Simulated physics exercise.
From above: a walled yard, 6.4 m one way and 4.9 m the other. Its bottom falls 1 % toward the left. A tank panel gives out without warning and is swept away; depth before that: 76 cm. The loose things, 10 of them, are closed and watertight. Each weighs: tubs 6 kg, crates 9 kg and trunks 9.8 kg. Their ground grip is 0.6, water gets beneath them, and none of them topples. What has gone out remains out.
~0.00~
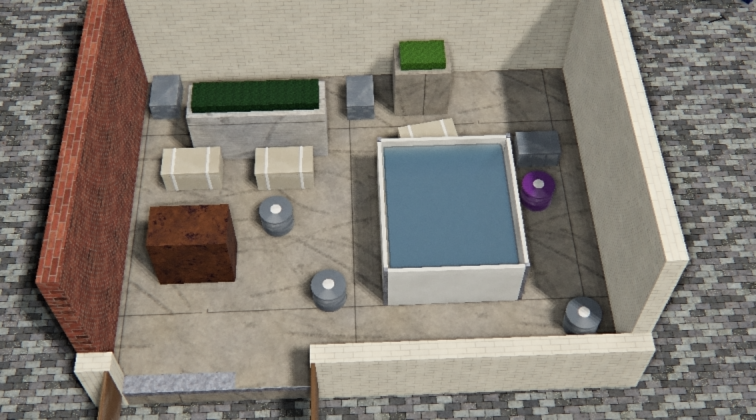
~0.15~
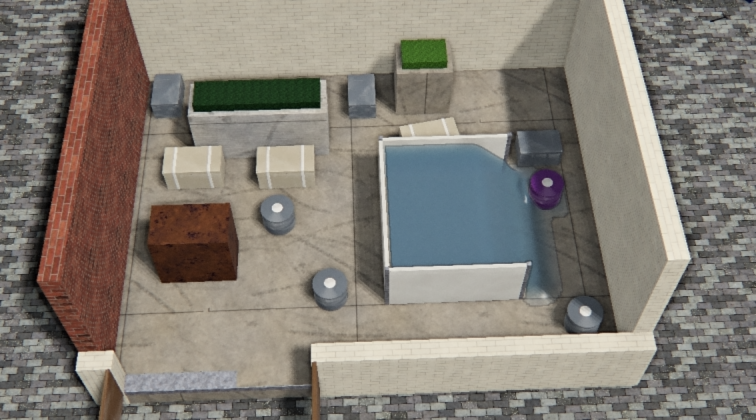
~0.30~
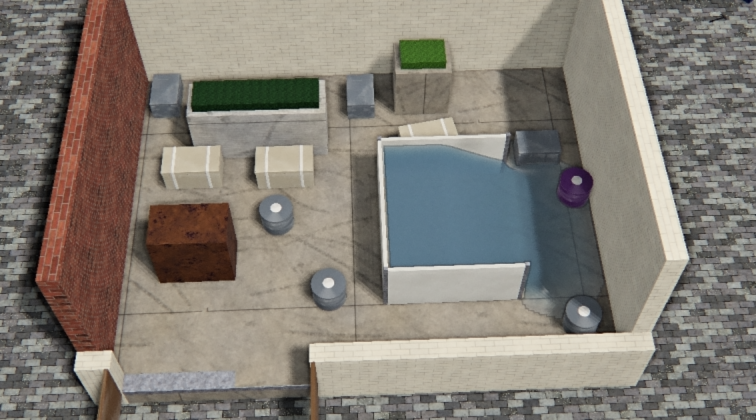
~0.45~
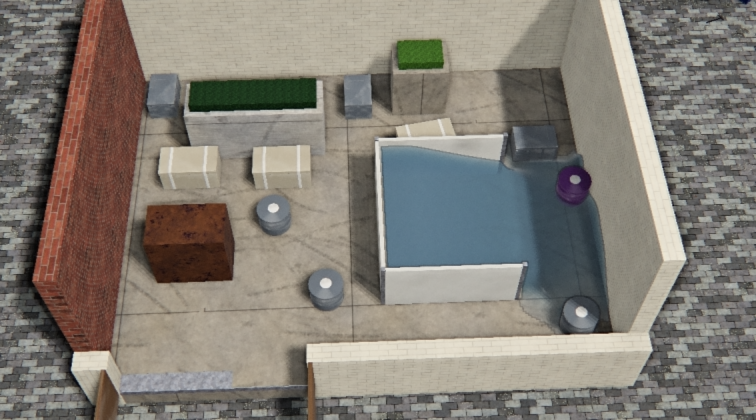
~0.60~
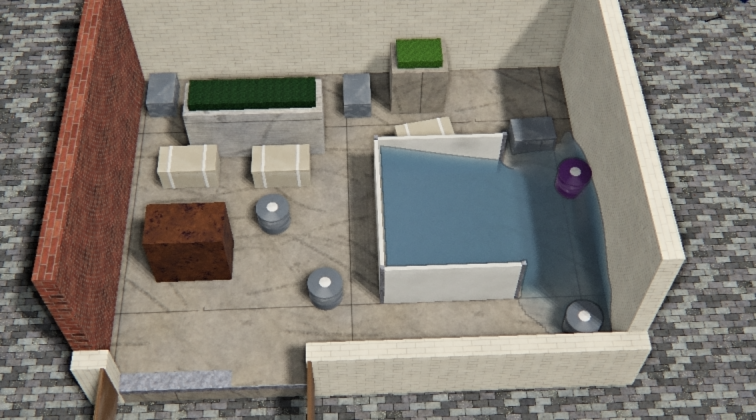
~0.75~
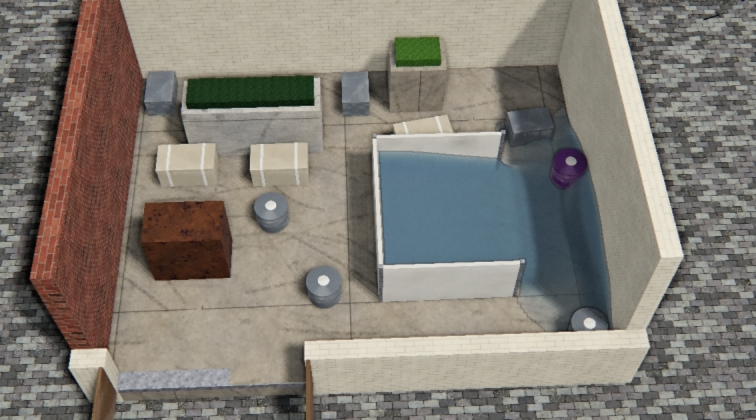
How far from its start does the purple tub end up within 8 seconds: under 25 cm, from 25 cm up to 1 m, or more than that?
The purple tub ends more than 1 m away.
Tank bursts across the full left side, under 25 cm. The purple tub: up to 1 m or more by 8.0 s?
In that scenario the purple tub would have stayed in place.
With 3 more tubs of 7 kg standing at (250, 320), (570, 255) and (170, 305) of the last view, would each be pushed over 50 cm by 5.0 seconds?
In the order listed: Across the line; across the line; across the line.
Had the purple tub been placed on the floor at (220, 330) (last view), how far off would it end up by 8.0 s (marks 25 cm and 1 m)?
It goes a long way.
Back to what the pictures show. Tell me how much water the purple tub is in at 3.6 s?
Depth: About 12 cm.
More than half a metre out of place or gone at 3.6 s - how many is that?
4.
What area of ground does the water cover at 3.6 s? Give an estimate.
I'd put it close to 24 m2.
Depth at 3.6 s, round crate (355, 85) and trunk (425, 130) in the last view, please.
Roughly 3 and 6 cm.
After 1.6 s the purple tub is near (494, 101), 1.5 m from its start, aground; 0 of 10 are out; 0 afloat.
After 3.6 s the purple tub is near (456, 138), 1.3 m from its start, afloat; 0 of 10 are out; 4 afloat.
After 5.6 s the purple tub is near (360, 118), 2.6 m from its start, afloat; 1 of 10 are out; 8 afloat.
After 8.0 s the purple tub is near (371, 82), 2.9 m from its start, afloat; 1 of 10 are out; 8 afloat.
